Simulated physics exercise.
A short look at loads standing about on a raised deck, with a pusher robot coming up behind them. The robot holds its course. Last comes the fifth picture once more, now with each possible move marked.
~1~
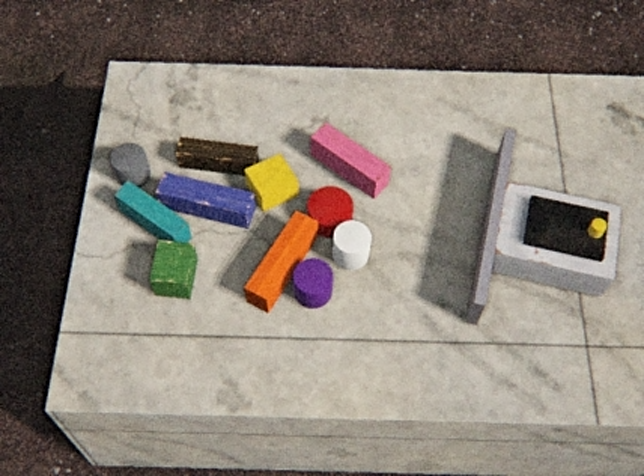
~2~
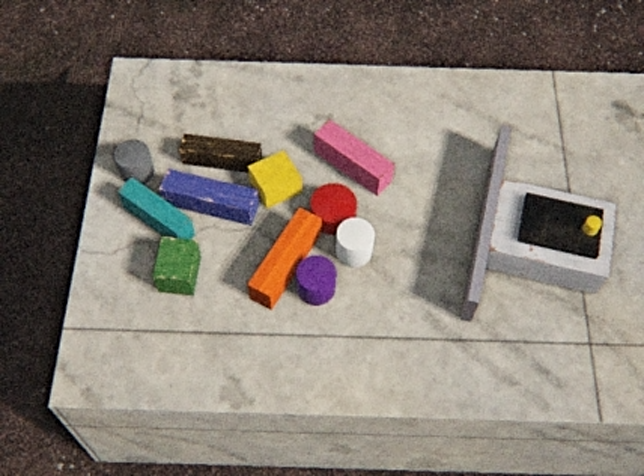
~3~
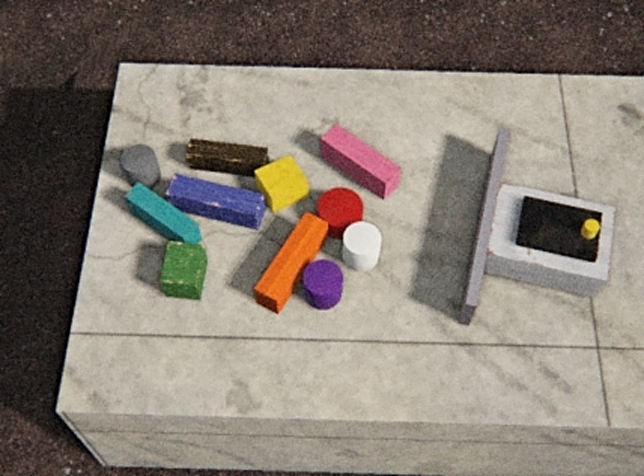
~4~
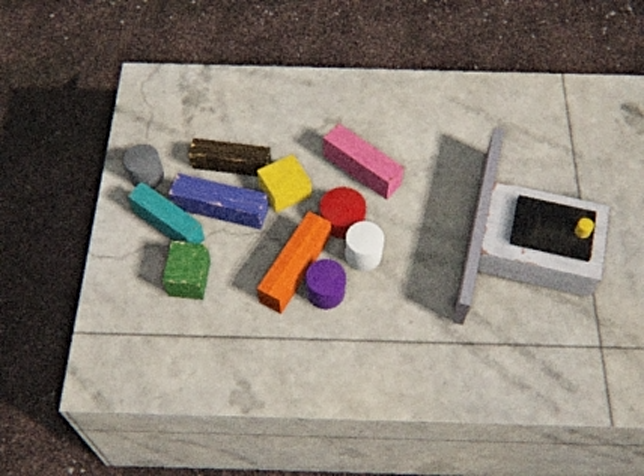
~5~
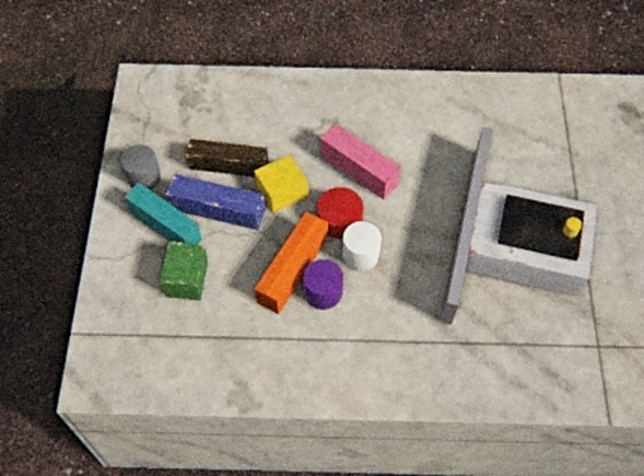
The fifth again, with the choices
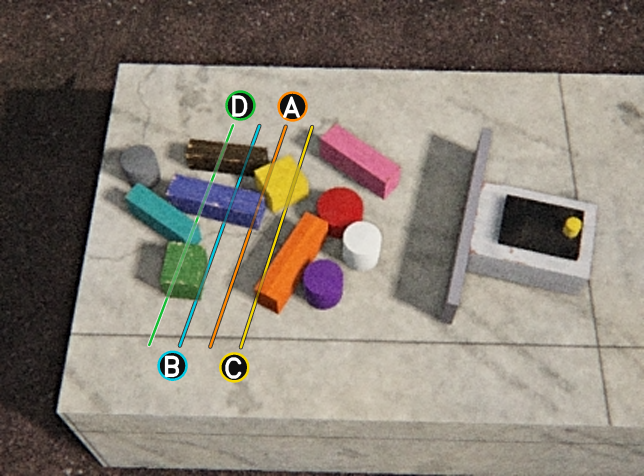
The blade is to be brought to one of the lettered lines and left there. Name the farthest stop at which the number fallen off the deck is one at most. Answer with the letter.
It can go as far as D.
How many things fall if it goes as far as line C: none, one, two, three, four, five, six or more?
In all, none.
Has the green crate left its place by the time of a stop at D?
Yes.
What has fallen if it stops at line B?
The grey canister.
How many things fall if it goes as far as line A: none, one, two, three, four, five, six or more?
By then, none.
On the marked copy, A at (251, 228); B at (222, 228); C at (279, 229); D at (194, 227).
Taking D. A third of the way, robot (434, 223); pink bar (339, 155); white canister (338, 245).
Two thirds of the way, robot (332, 221); grey canister (118, 161); blue bar (169, 190).
When it is over, robot (255, 219); grey canister over the edge; green crate (87, 266); one fallen.
As for the rest, A is within the limit but short; B is within the limit but short; C is within the limit but short.
